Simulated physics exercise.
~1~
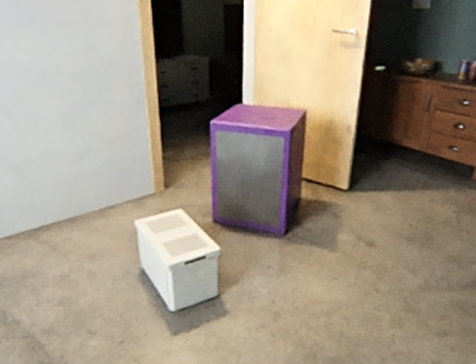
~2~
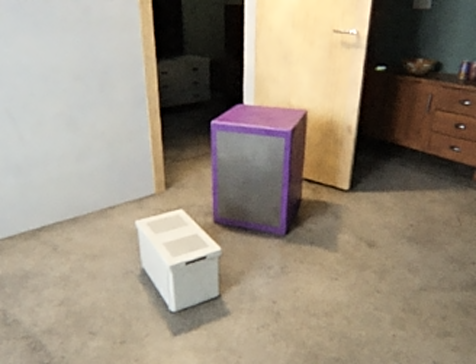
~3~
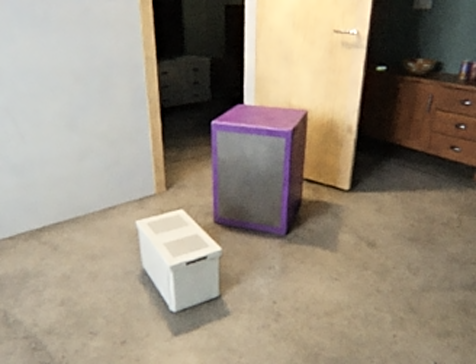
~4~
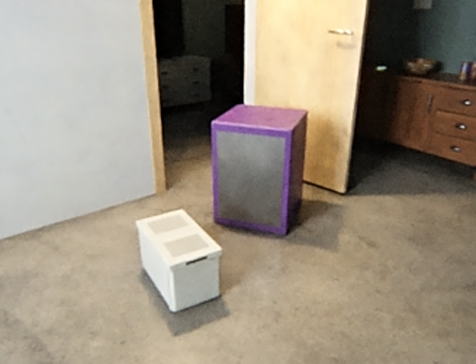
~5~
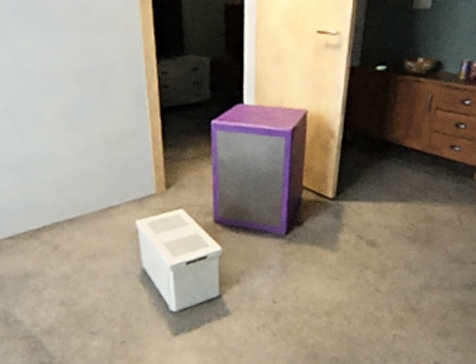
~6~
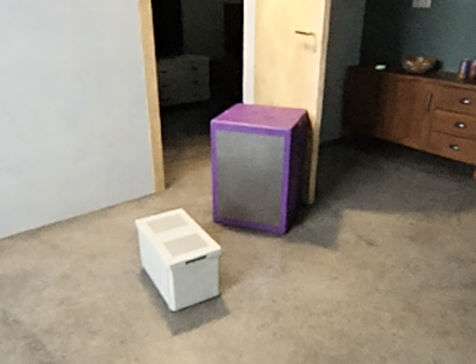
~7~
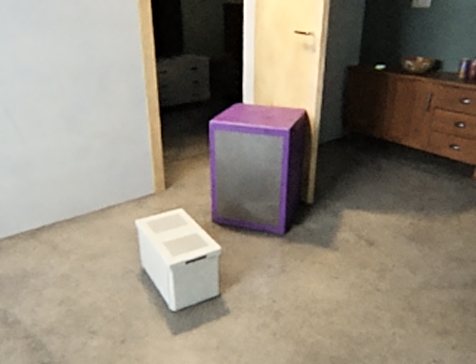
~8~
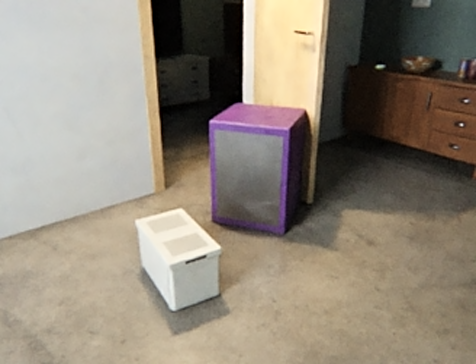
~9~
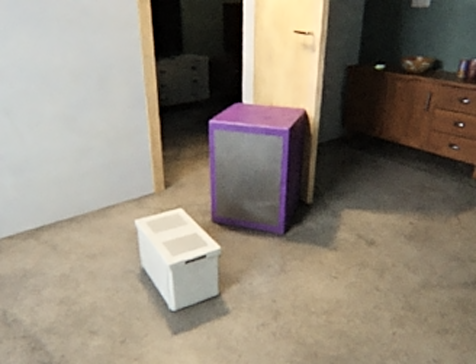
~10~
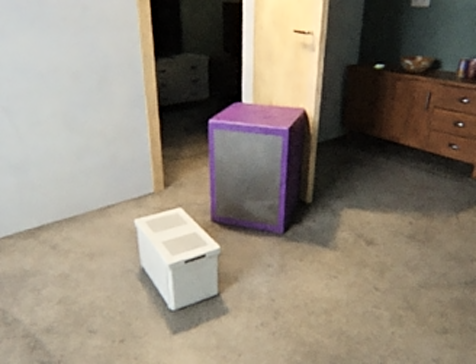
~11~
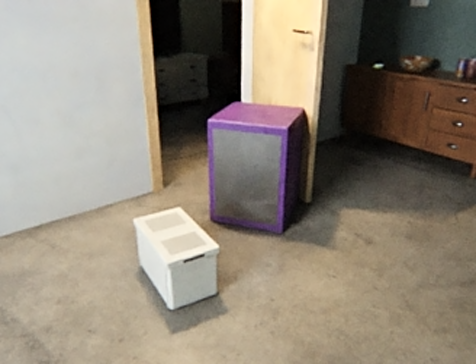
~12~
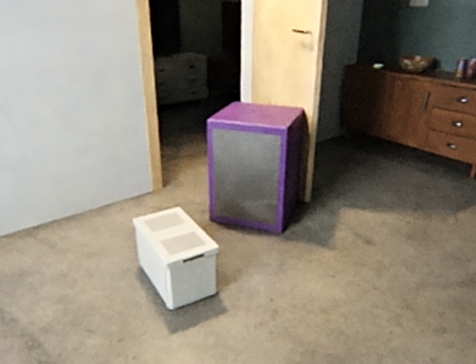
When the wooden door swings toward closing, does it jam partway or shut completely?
It jams partway. The door stops at the purple appliance and is still well open at the end.
